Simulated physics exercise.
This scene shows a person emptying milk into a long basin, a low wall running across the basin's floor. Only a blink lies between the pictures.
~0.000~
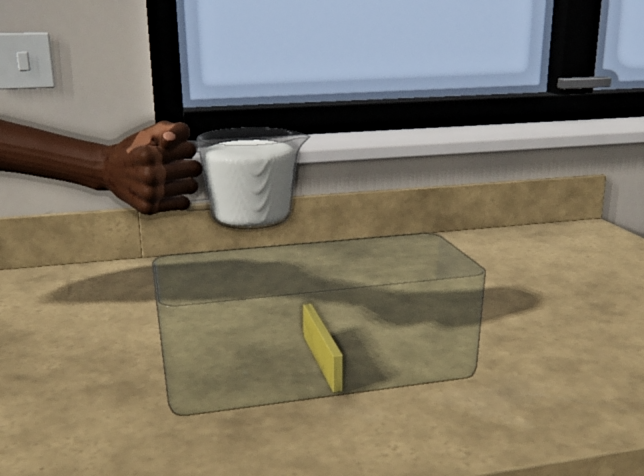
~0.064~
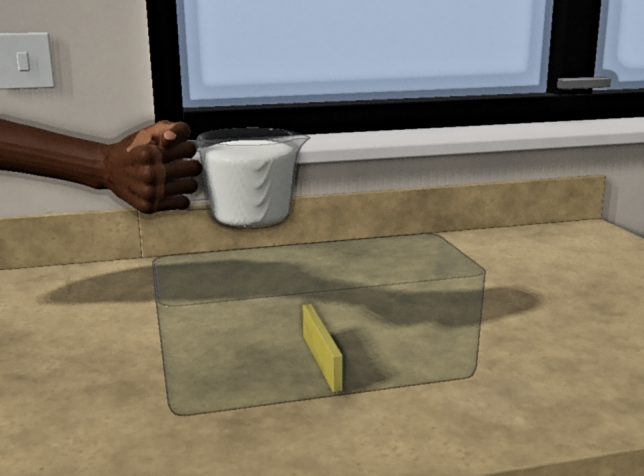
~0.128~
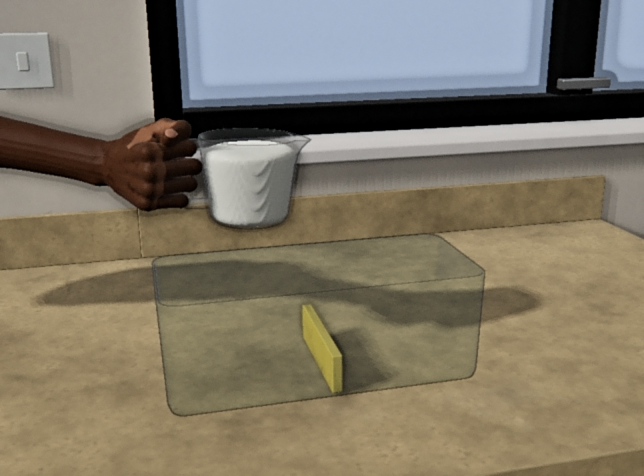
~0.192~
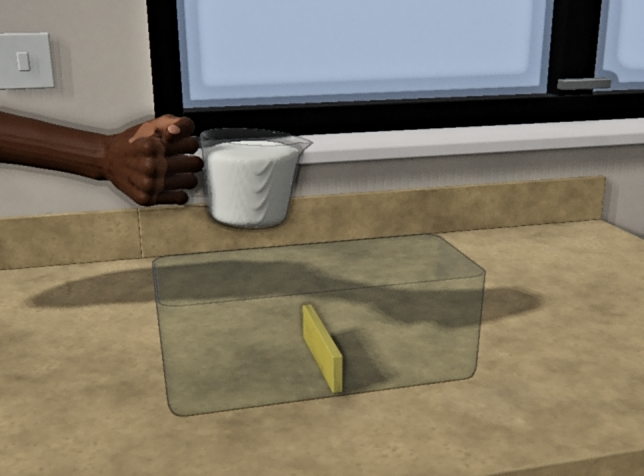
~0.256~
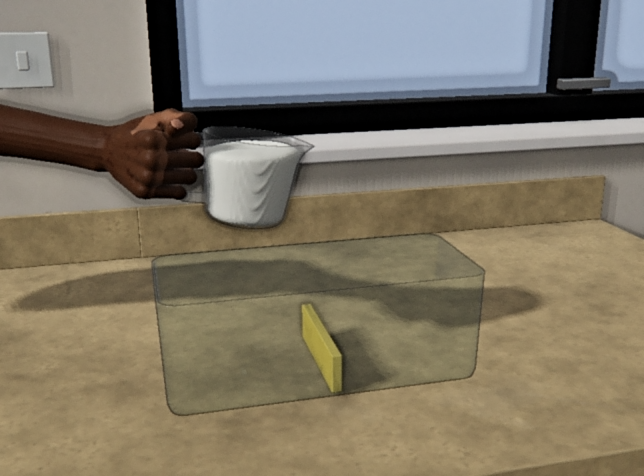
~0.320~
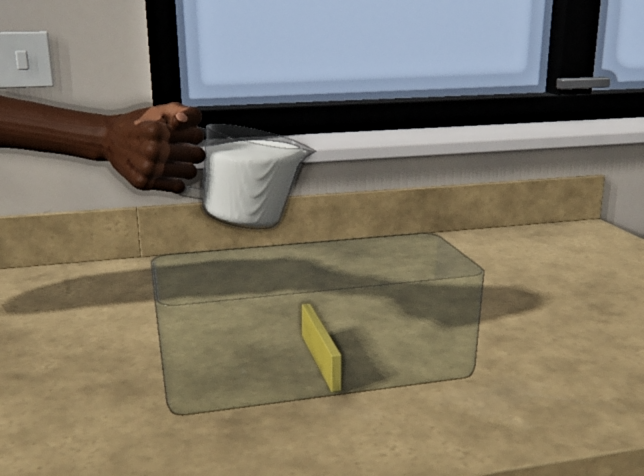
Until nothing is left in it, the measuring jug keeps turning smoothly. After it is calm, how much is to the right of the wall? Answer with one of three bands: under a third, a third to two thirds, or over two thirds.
Over two thirds.
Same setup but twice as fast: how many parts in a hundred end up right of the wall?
Near 85 in a hundred.
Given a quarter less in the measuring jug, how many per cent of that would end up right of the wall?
The share comes to roughly 85 per cent.
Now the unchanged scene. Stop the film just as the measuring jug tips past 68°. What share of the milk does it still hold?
Roughly 60 percent.
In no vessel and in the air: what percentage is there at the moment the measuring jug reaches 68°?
20 %.
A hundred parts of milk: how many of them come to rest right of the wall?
I'd say near 90 in a hundred.
A moment on, the measuring jug is tipped part way and 61 per cent is still to pour, 0 is left of the wall and 20 right of it.
Next, the measuring jug is tipped right over and 7 per cent is still to pour, 4 is left of the wall and 84 right of it.
Then the measuring jug is tipped right over and 0 per cent is still to pour, 9 is left of the wall and 90 right of it.
Later the measuring jug is tipped right over and 0 per cent is still to pour, 9 is left of the wall and 90 right of it.
In the end 9 per cent lies left of the wall, 90 right of it and 1 outside.
